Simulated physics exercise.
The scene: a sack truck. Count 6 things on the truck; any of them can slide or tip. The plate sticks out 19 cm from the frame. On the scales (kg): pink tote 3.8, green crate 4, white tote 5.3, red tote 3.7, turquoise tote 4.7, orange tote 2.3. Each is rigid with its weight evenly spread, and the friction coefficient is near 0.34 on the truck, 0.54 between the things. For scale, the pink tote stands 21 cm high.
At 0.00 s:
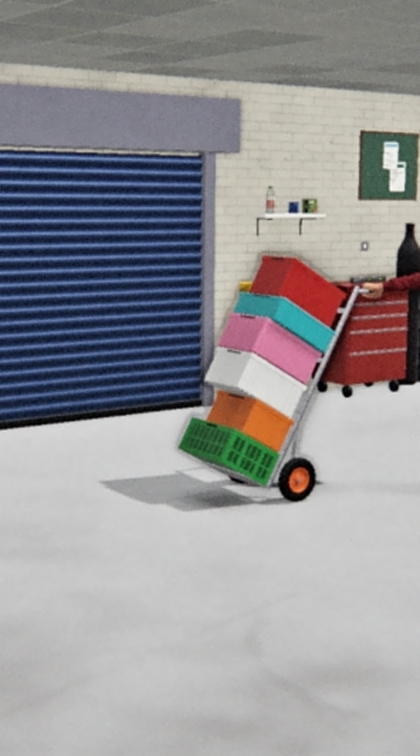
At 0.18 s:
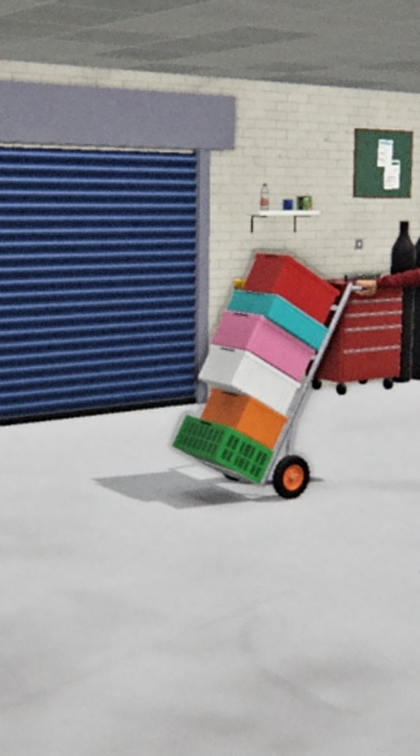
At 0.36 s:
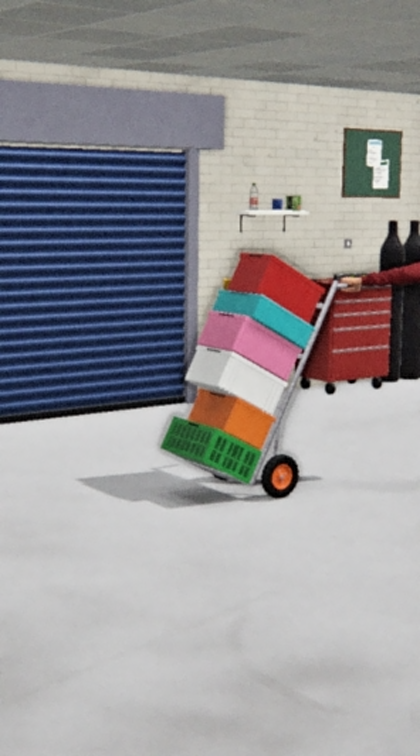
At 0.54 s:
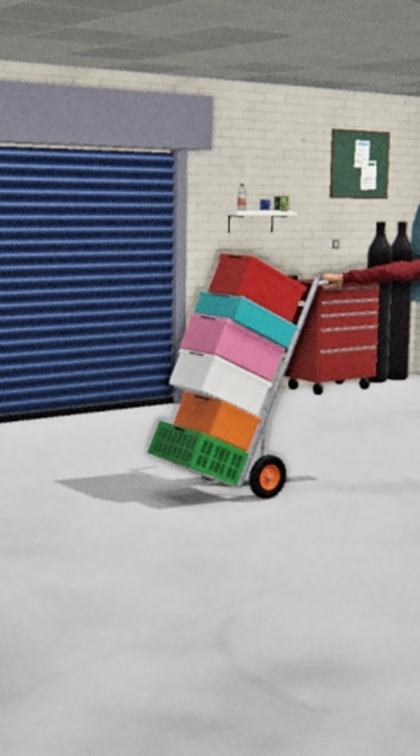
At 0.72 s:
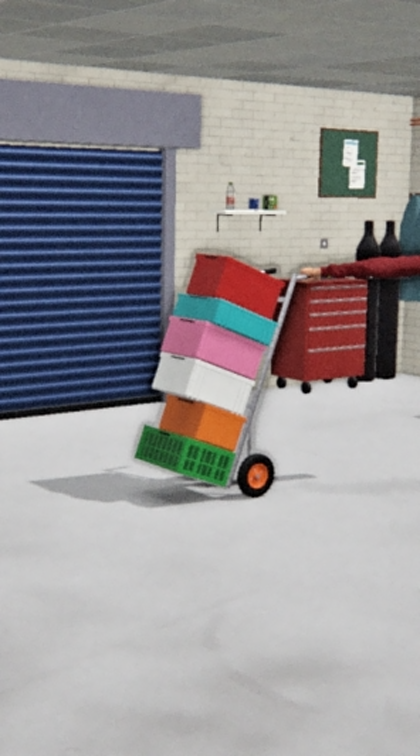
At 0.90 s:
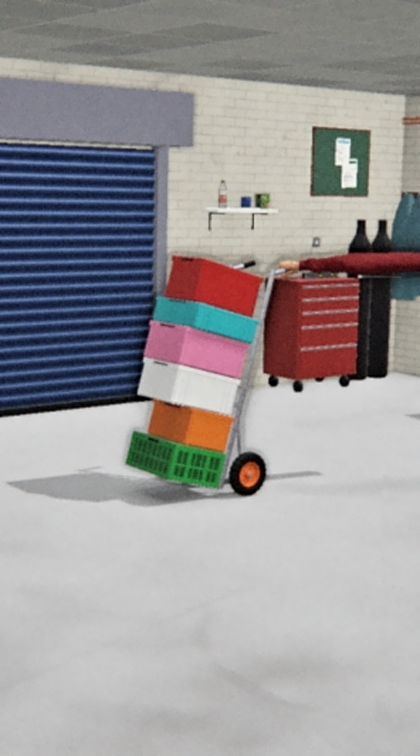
An arm in a red sleeve tilts a sack truck of stacked coloured totes more upright.
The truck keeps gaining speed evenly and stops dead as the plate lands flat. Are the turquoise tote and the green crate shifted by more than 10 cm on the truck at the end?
The turquoise tote gets shifted; the green crate holds its spot.
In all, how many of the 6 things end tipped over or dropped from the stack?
5 of them.
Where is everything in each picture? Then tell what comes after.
In the first frame, 30° short of upright; turquoise tote (283, 323); green crate (229, 451).
In the second frame, 30° short of upright; red tote (290, 291); orange tote (243, 419).
In the third frame, 28° short of upright; pink tote (249, 347); white tote (236, 381).
In the fourth frame, 25° short of upright; red tote (256, 290); orange tote (216, 422).
In the fifth frame, 21° short of upright; pink tote (213, 349); white tote (203, 385).
In the sixth frame, 16° short of upright; turquoise tote (205, 321); green crate (175, 459).
After 1.70 s, truck upright; turquoise tote 23° off its base near (129, 343); green crate 4° off its base near (173, 475); red tote 23° off its base.
After 2.00 s, truck upright; pink tote, white tote, red tote and turquoise tote now dropped from the stack; green crate 4° off its base near (173, 475); orange tote 58° off its base.
After 2.30 s, truck upright; green crate 4° off its base near (173, 475); orange tote upside down.
In the end (3.2 s), dropped from the stack, pink tote, white tote, red tote, turquoise tote and orange tote; the last one under 10 cm from the start. In the last view, green crate near (174, 475).
